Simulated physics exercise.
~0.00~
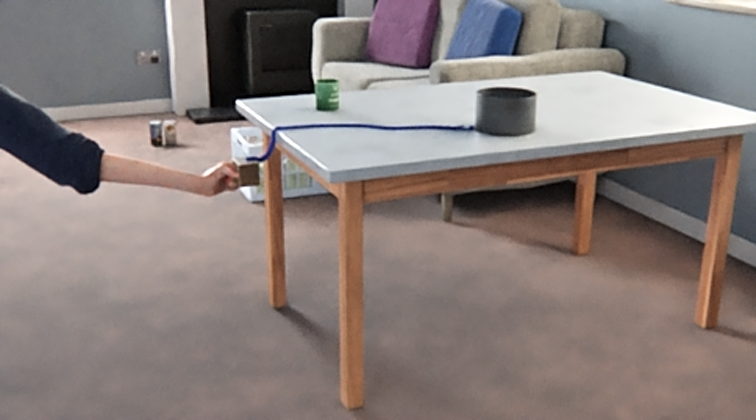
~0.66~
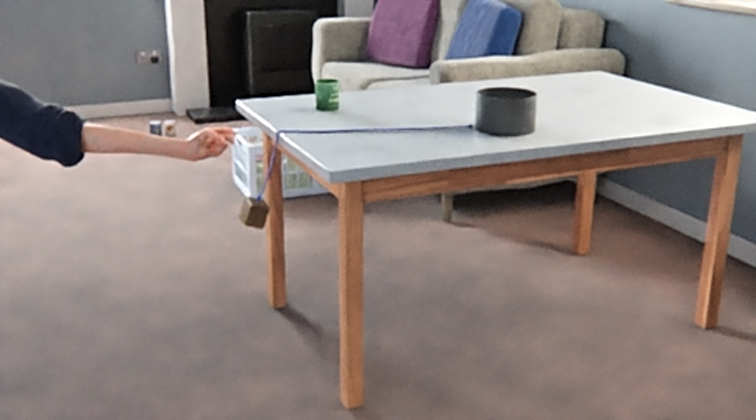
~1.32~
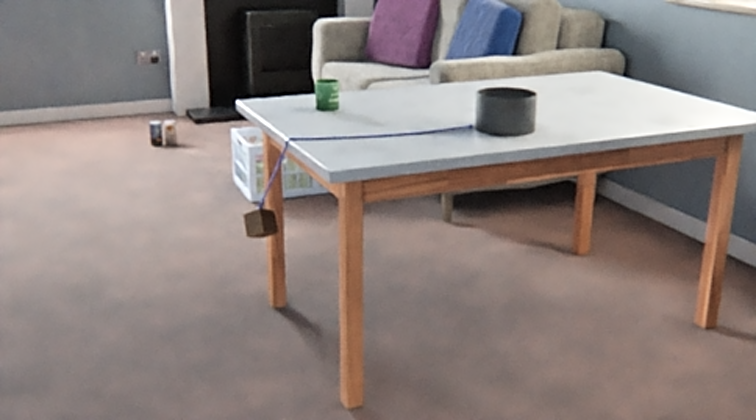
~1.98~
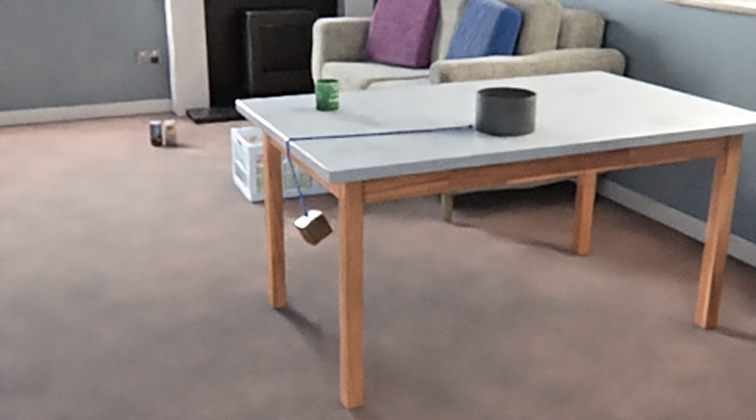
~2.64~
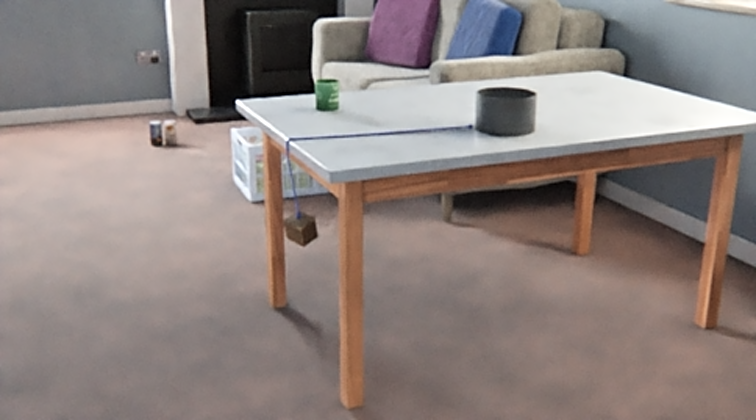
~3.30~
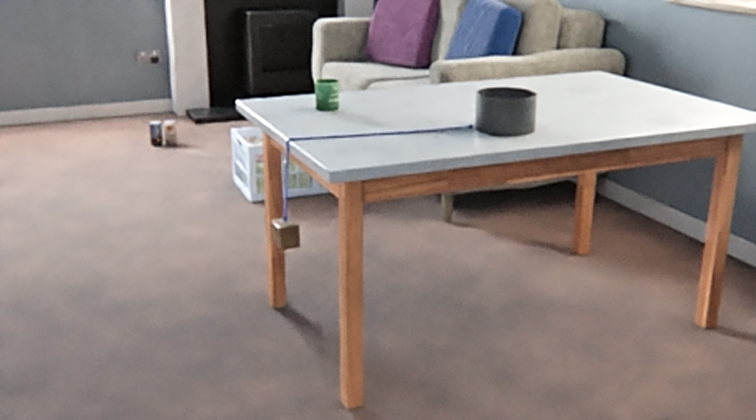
A brown block on a blue ribbon tied to a dark pot was let go by a hand beside a table, dropped, and swung below the edge. It ended up dangling there, while the pot and green cup stayed put on top.
